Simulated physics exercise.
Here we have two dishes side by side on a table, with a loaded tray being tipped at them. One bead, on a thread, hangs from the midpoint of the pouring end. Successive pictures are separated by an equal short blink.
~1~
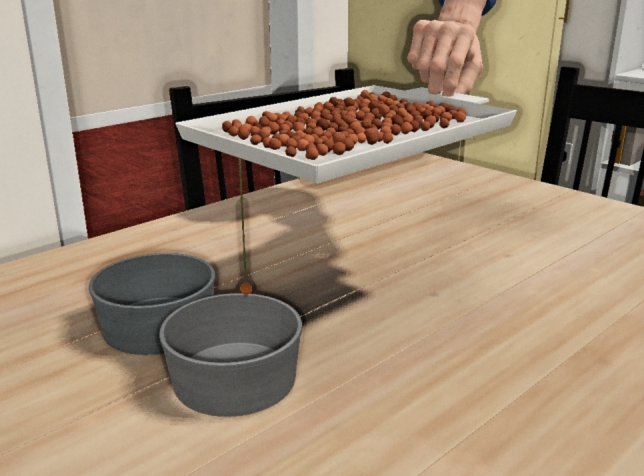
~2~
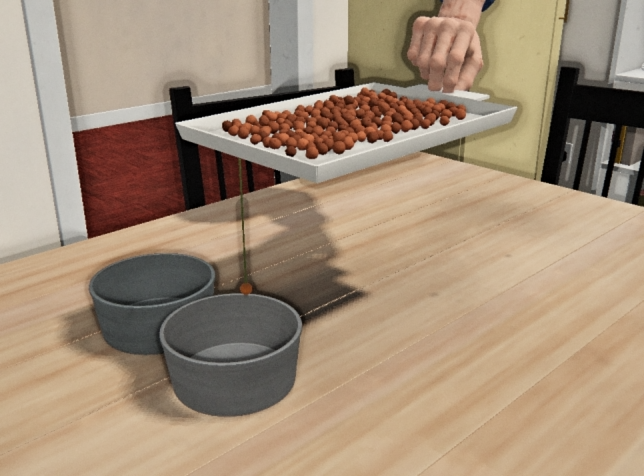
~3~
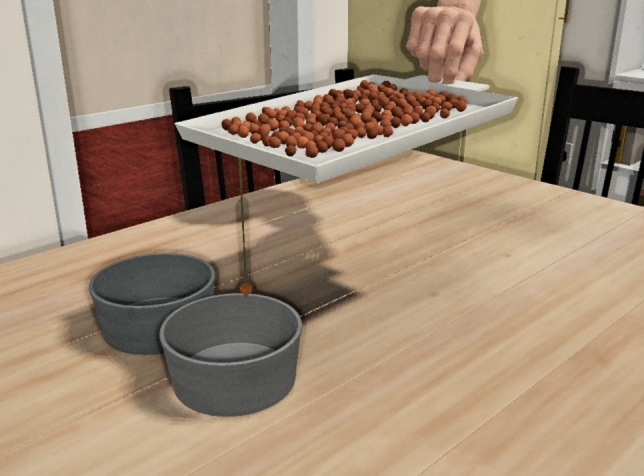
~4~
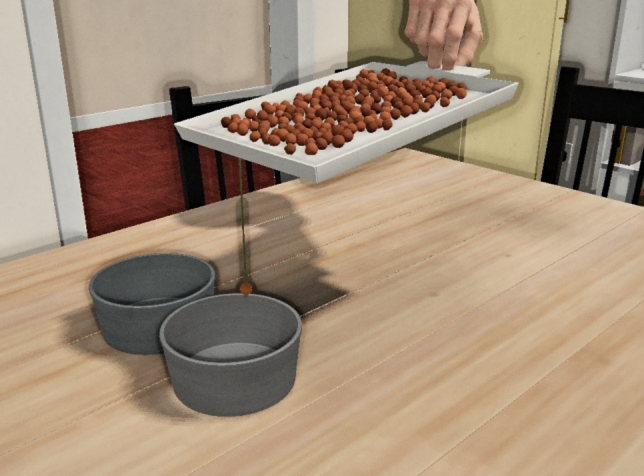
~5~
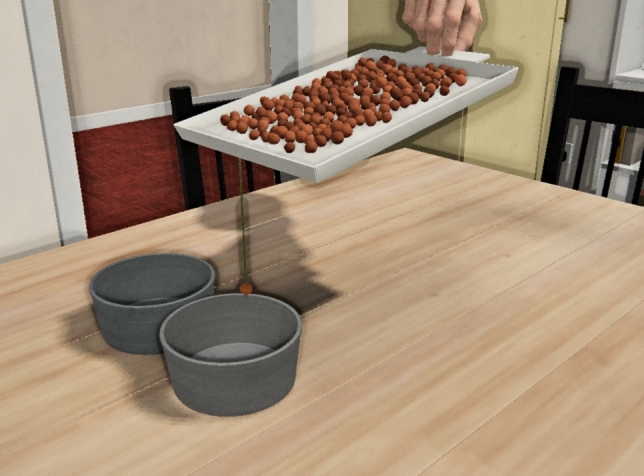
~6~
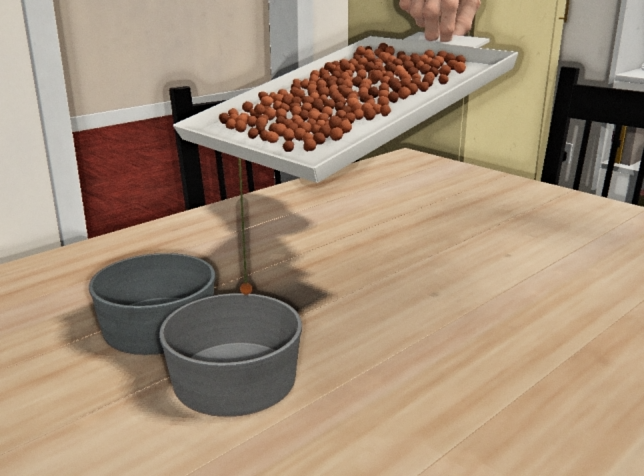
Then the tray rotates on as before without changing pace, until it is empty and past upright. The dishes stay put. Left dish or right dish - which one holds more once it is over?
Pretty sure the heavier pile builds up on the right there.
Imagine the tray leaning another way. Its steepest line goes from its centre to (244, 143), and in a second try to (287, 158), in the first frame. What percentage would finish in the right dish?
20 % and 40 %.
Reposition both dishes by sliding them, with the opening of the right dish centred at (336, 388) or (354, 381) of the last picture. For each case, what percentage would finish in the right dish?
In order, 0 % and 0 %.
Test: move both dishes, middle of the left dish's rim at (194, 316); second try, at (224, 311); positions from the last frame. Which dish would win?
Place 1 - the dish at left; place 2 - the dish at left.
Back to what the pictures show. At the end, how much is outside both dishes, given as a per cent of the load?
I'd say roughly 40 per cent of the load.
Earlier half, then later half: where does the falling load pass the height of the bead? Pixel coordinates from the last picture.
Around (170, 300) first; around (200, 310) second.
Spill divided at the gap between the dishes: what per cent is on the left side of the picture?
Roughly 80 %.
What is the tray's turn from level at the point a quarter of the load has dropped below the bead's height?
The tilt is near 95° by then.
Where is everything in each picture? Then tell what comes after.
In the first frame, corners of the pouring end (182, 123) and (317, 164), level; middle of the load (346, 120), clay pellets; left dish (101, 318); right dish (175, 374); bead on its thread (246, 289).
In the second frame, corners of the pouring end (182, 123) and (317, 164), level; middle of the load (346, 118).
In the third frame, corners of the pouring end (181, 123) and (317, 164), tipped barely, level across its low end; middle of the load (346, 113).
In the fourth frame, corners of the pouring end (180, 123) and (316, 164), tipped a little, level across its low end; middle of the load (346, 106).
In the fifth frame, corners of the pouring end (180, 124) and (315, 164), tipped a little, level across its low end; middle of the load (345, 98).
In the sixth frame, corners of the pouring end (179, 124) and (314, 165), tipped a little, level across its low end; middle of the load (343, 90); left dish (101, 318); right dish (175, 374).
Just after the last frame, tray tipped steeply; almost all on the tray; just a few in the right dish; just a few in the air.
A moment on, tray tipped right over; roughly a quarter on the tray; about a tenth in the right dish; about a tenth in the left dish; about a tenth outside both; roughly half in the air.
Further on, tray tipped past a quarter turn; roughly a third in the right dish; roughly a quarter in the left dish; roughly a third outside both.
When it is over, tray tipped past a quarter turn; roughly a third in the right dish; roughly a quarter in the left dish; roughly a third outside both.
